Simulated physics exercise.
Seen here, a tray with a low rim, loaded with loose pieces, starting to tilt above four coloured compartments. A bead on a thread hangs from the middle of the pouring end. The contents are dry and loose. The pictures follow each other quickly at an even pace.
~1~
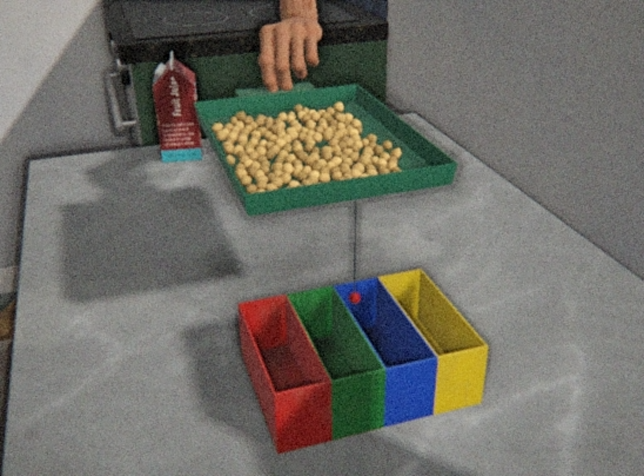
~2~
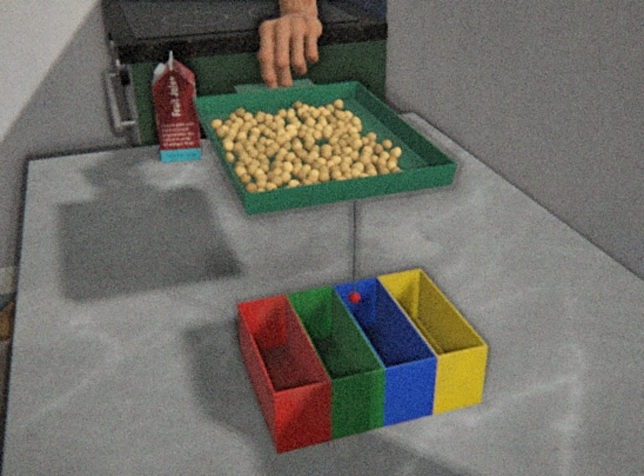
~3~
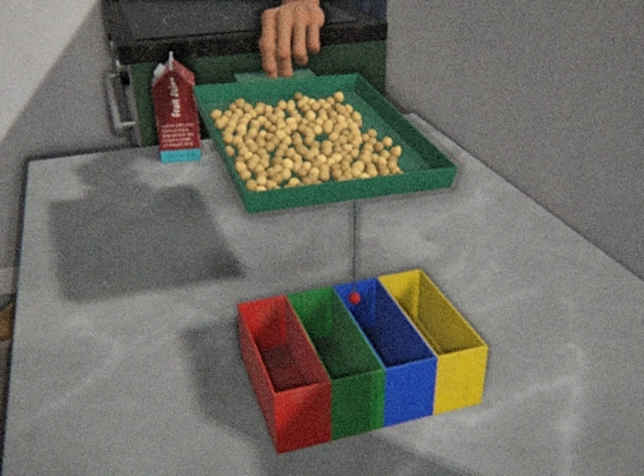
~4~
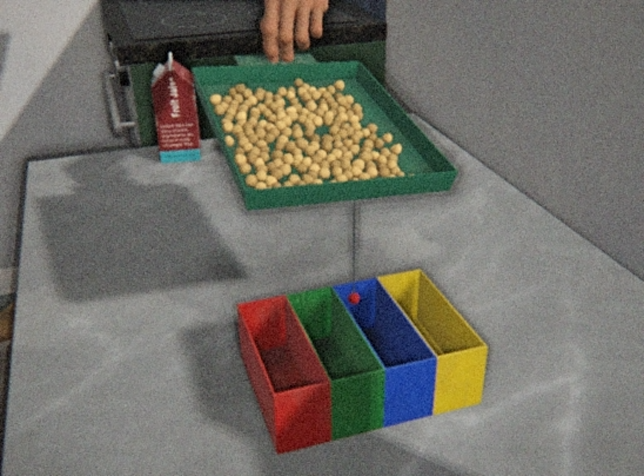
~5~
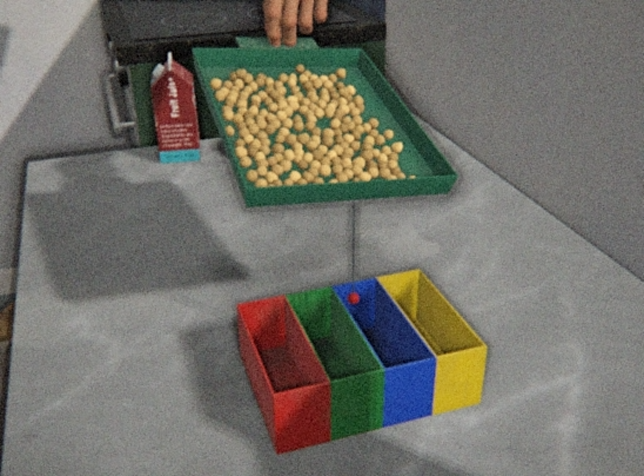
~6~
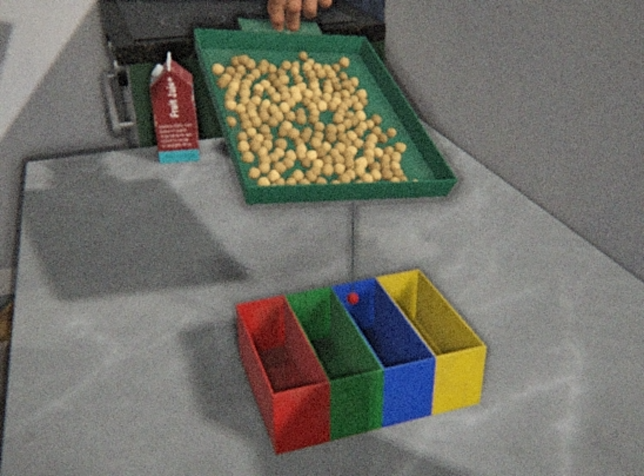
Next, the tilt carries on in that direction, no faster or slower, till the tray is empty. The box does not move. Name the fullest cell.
It favours the yellow compartment.
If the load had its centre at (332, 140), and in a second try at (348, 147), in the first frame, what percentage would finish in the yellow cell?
About 50 and 50 per cent.
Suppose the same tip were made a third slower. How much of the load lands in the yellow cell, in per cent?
Some 40 per cent.
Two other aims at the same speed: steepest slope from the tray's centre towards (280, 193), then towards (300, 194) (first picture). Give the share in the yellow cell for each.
The first gives 0 %, the second 0 %.
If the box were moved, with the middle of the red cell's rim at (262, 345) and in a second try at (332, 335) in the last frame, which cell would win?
At the first place the cell in yellow, at the second the cell in blue.
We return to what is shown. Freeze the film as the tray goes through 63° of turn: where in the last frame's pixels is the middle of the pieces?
At about (371, 129).
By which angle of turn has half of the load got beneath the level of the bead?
Near 115 degrees.
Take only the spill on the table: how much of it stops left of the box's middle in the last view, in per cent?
It comes to 0 per cent or so.
Soon, tray tipped steeply; all on the tray.
A while on, tray tipped past a quarter turn; nearly all on the tray; a stray few in the yellow cell; a stray few falling or outside the box.
Towards the end, tray tipped past a quarter turn; about half in the yellow cell; about a quarter in the blue cell; a small part in the green cell; about a quarter falling or outside the box.
Finally, tray tipped past a quarter turn; about half in the yellow cell; about a quarter in the blue cell; a small part in the green cell; none in the red cell; about a quarter outside the box.
